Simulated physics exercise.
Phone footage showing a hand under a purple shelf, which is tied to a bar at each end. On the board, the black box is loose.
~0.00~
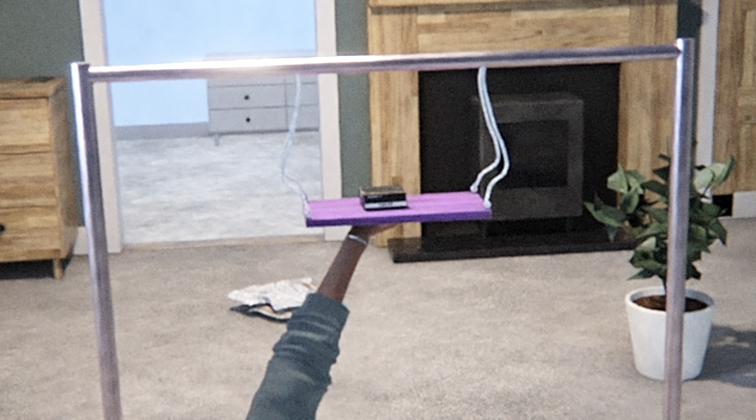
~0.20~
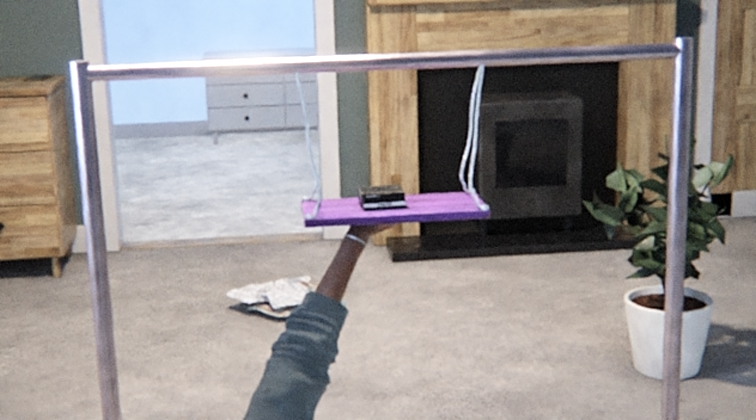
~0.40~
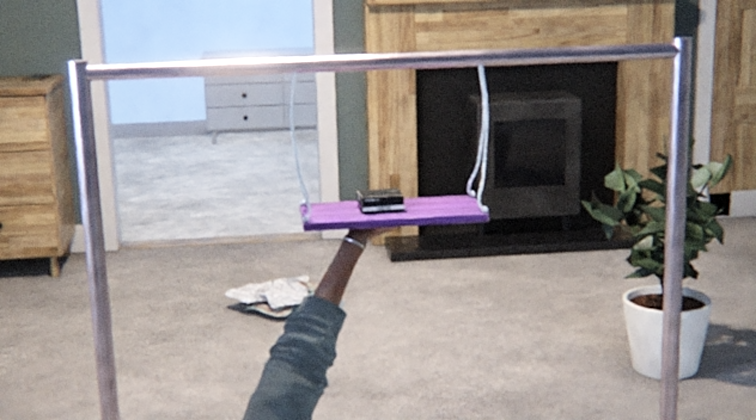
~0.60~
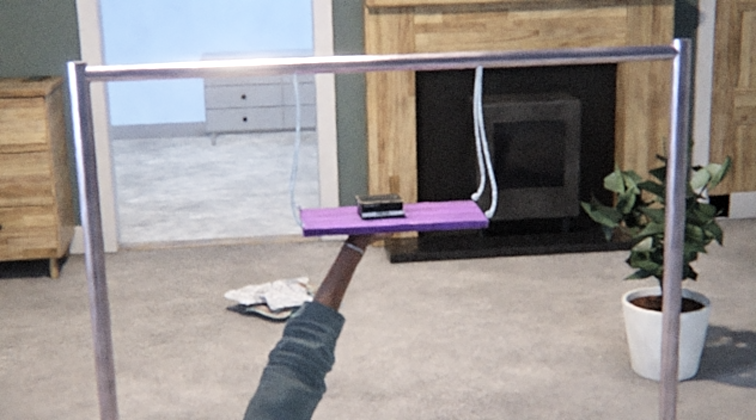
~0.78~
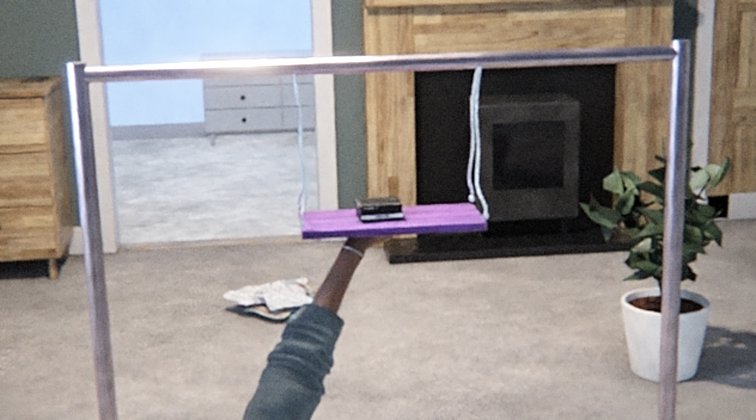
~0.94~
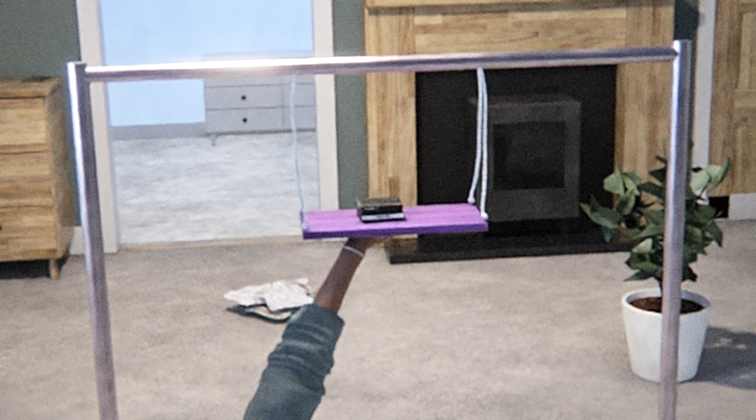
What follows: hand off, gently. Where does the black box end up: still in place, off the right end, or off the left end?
I'd bet it stays aloft when only the cords hold things.
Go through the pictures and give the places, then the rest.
The first frame shows black box (383, 198); purple shelf (399, 219).
The second frame shows black box (382, 197).
The third frame shows black box (380, 201).
The fourth frame shows black box (380, 206); purple shelf (396, 228).
The fifth frame shows black box (379, 209).
The sixth frame shows black box (380, 210); purple shelf (396, 232); left strings almost straight; right strings almost straight.
By 1.48 s, board level; box on the board near (380, 212).
When it is over, board level; box on the board near (380, 213). The black box remains aboard.
